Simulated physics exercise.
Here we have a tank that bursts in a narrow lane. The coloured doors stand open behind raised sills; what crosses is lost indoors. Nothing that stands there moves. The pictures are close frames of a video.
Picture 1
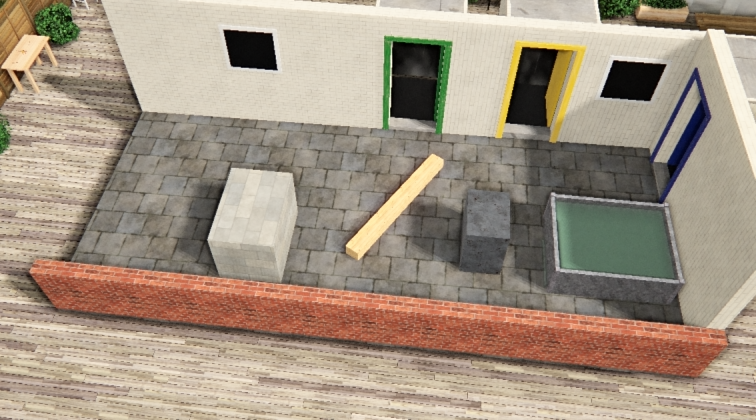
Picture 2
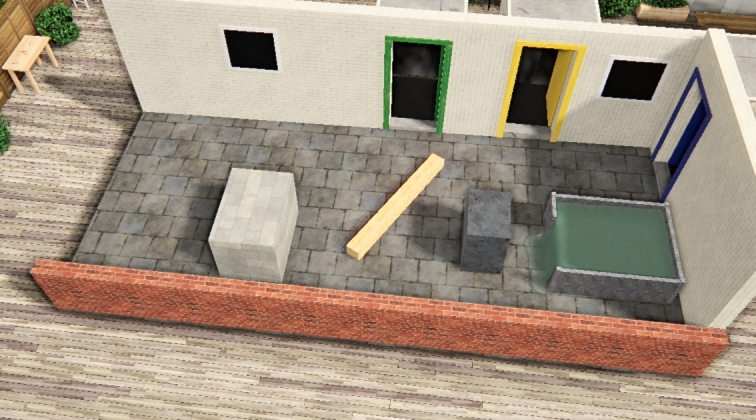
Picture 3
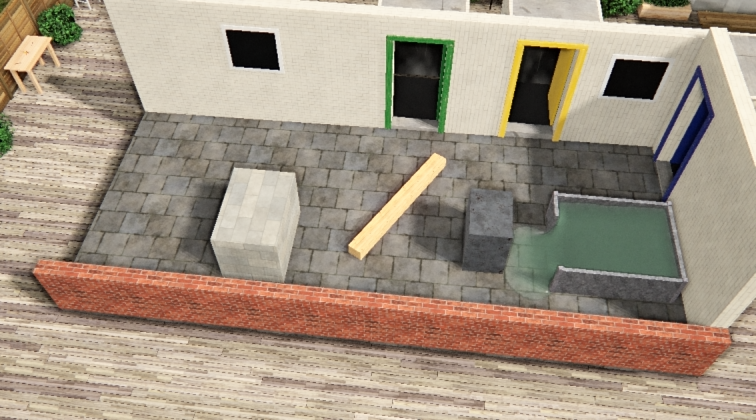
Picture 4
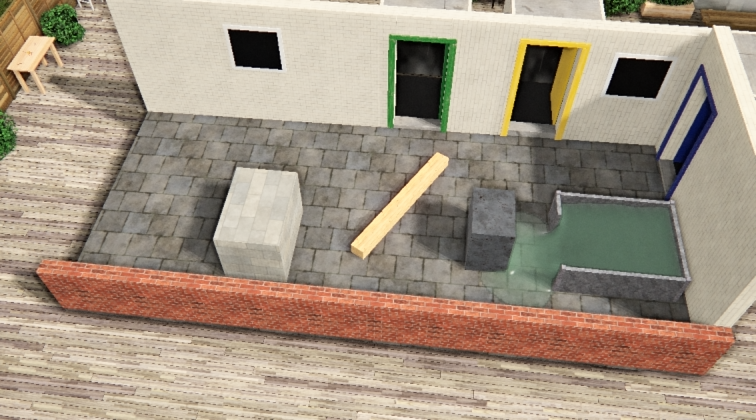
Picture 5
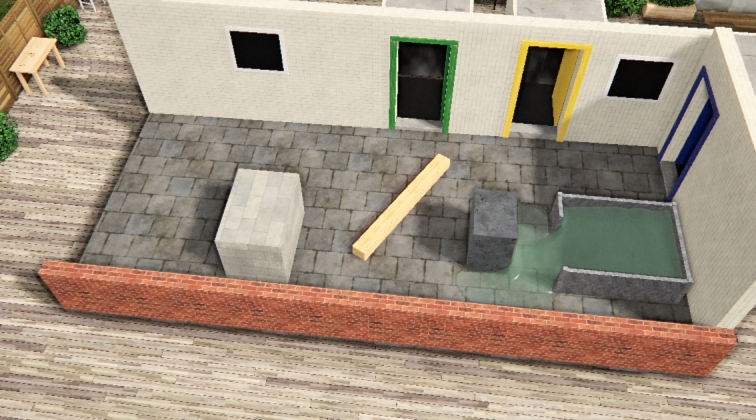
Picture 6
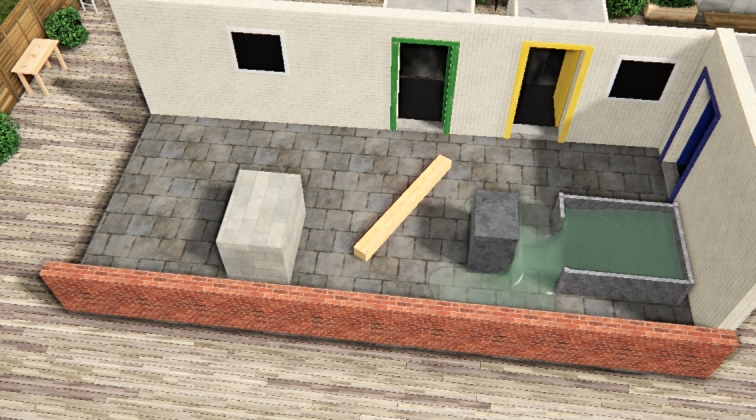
Greenish water bursts from the tank's left side and spreads left past the dark block.
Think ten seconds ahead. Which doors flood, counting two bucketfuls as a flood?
One by one: The yellow door stays under that; the green door stays under that; the blue door stays under that.
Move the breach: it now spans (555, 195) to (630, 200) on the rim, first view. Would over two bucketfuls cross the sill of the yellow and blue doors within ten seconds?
One by one: Yellow takes more, blue floods.
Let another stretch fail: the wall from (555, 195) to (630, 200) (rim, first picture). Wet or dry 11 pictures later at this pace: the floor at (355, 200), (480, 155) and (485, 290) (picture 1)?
In that order: Free of water, awash, dry.
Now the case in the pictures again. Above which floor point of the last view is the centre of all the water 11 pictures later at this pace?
Roughly at (535, 257).
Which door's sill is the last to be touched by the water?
That is the blue-painted one.
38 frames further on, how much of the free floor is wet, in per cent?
Roughly 70 per cent.
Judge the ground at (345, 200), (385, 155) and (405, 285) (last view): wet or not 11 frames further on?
In turn: Clear, dry, wet.
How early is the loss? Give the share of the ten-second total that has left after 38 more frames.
Near 30 in a hundred.
A moment on, water covers 15 % of the floor; the yellow door not reached, the green door not reached, the blue door not reached.
Next, water covers 30 % of the floor; the yellow door wet at the sill, nothing in, the green door wet at the sill, nothing in, the blue door not reached.
Then, water covers 50 % of the floor; the yellow door wet at the sill, nothing in, the green door wet at the sill, nothing in, the blue door wet at the sill, nothing in.
Later, water covers 70 % of the floor; the yellow door wet at the sill, nothing in, the green door wet at the sill, nothing in, the blue door wet at the sill, nothing in.
In the end, water covers 80 % of the floor; the yellow door wet at the sill, nothing in, the green door wet at the sill, nothing in, the blue door wet at the sill, nothing in.
